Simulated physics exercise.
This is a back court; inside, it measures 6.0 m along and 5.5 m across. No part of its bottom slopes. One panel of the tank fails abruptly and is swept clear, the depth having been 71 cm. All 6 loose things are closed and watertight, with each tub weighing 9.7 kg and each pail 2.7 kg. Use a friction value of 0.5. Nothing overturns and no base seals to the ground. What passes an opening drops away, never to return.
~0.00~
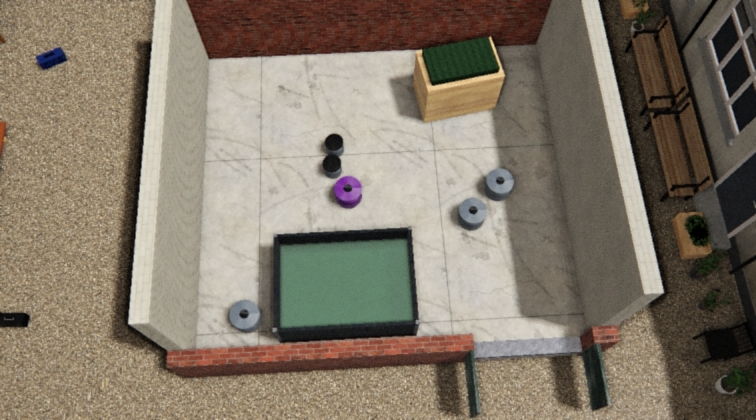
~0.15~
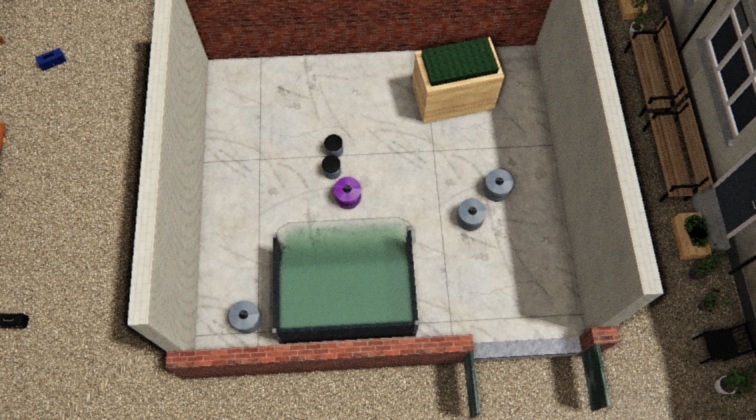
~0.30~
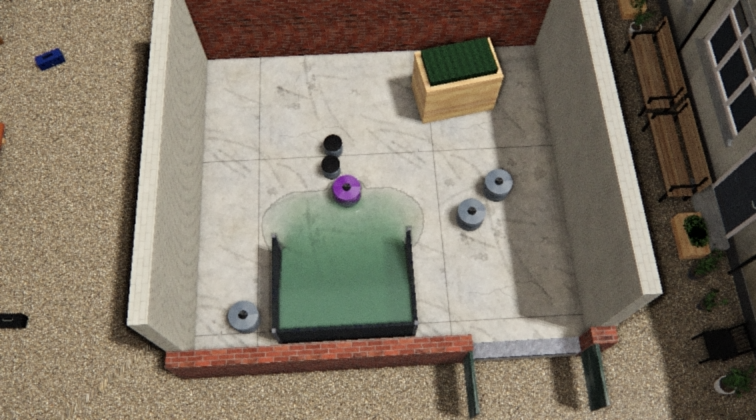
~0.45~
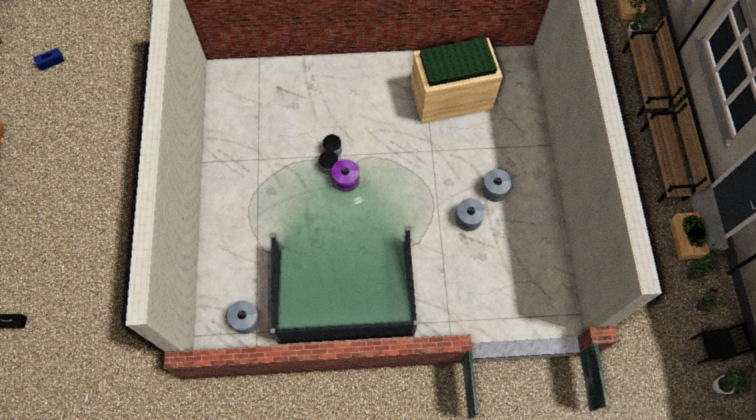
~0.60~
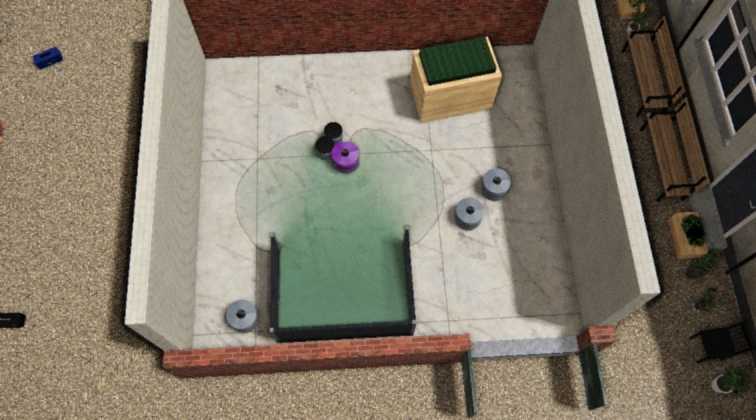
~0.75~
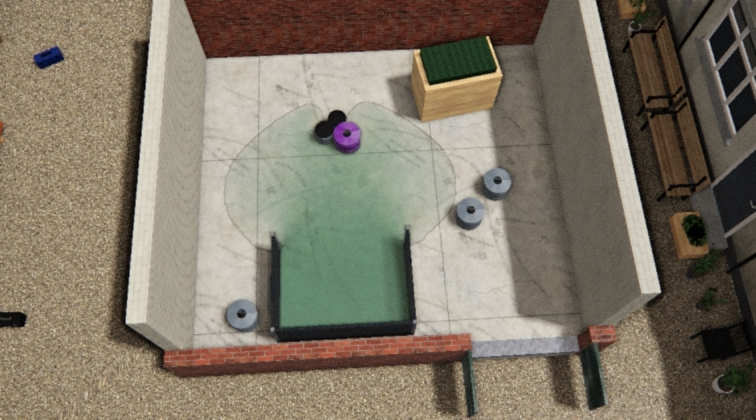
Green water burst out of a dark-walled tank when its far side gave way, fanning across the pale courtyard floor and pushing a purple tub and two small black ones toward the back wall.
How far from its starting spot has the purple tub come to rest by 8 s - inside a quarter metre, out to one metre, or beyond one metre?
The move is big.
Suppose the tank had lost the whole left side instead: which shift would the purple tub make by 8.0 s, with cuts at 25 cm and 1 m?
In that scenario the purple tub would have stayed in place.
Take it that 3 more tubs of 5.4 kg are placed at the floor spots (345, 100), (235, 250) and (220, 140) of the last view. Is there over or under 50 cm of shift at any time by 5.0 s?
Taking them in the order given: Exceeds it, exceeds it and exceeds it.
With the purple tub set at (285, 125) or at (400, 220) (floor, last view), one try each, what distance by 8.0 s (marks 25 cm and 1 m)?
From the first spot it goes a long way, and from the second it goes a long way.
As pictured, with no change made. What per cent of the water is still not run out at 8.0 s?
Remaining: Approx. 96 per cent.
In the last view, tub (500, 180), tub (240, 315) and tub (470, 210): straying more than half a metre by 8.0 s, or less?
Item by item, they came out above the mark, below the mark and above the mark.
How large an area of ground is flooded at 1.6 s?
Wet area: Approx. 20 m2.
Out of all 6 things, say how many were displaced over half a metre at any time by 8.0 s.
Answer: 5.
After 1.6 s the purple tub is near (364, 48), 2.7 m from its start, afloat; 0 of 6 are out; 3 afloat.
After 3.6 s the purple tub is near (390, 62), 2.5 m from its start, afloat; 0 of 6 are out; 3 afloat.
After 5.6 s the purple tub is near (415, 59), 2.8 m from its start, afloat; 0 of 6 are out; 3 afloat.
After 8.0 s the purple tub is near (451, 51), 3.2 m from its start, aground; 0 of 6 are out; 3 afloat.
